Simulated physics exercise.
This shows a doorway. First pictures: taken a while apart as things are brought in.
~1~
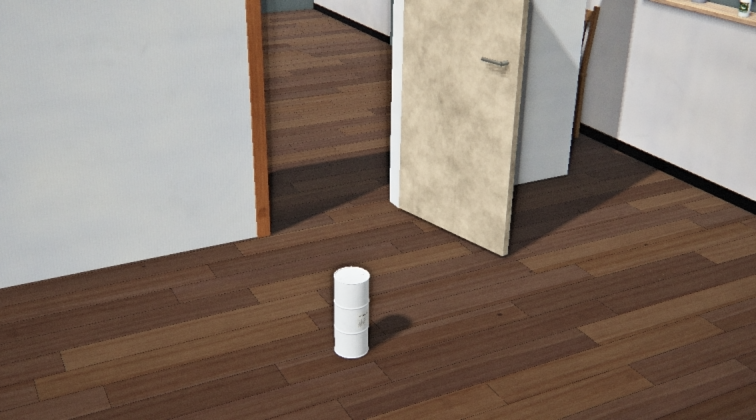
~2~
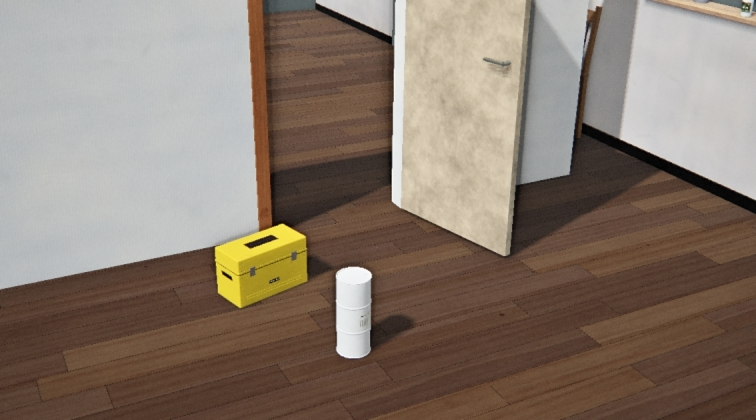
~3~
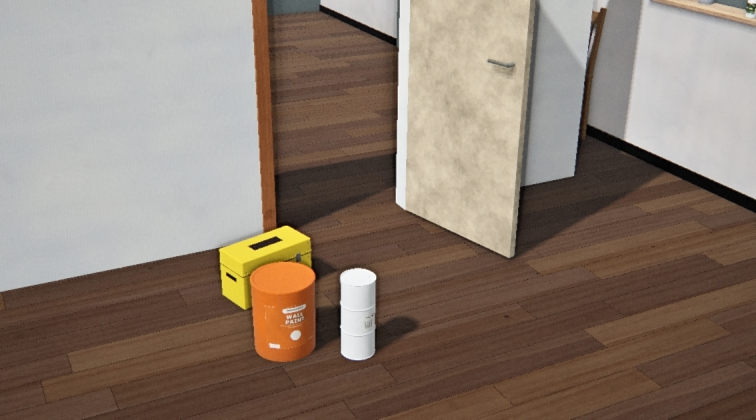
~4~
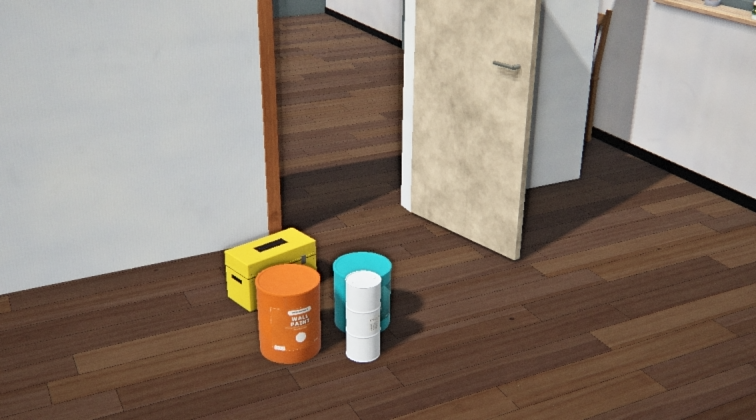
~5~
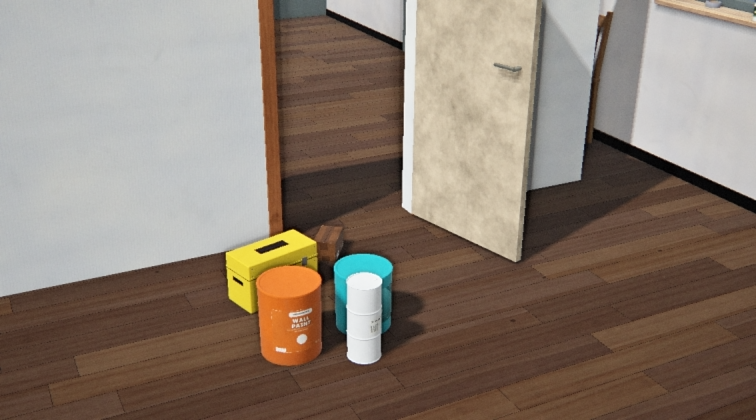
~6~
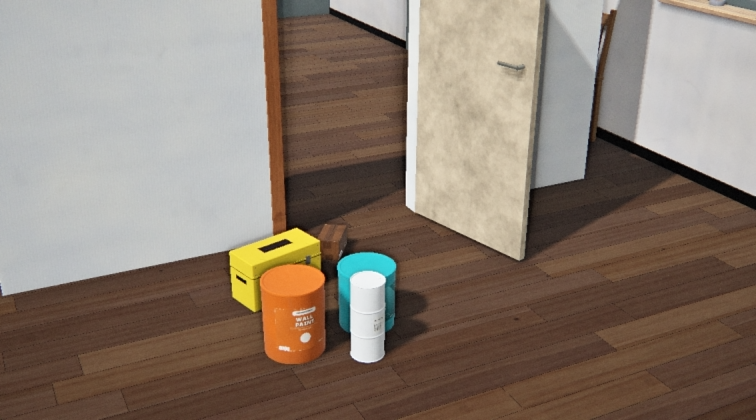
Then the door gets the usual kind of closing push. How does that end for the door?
The door finds its frame.
Then, 1.50 s later than the last frame, door 54° open.
Then, 2.40 s later than the last frame, door 14° open; brown box moved about its own width near (316, 232).
When it is over, door 0° open; moved from the start, brown box; the other 4 as before. End places, in pixels of the last picture, brown box near (300, 220).
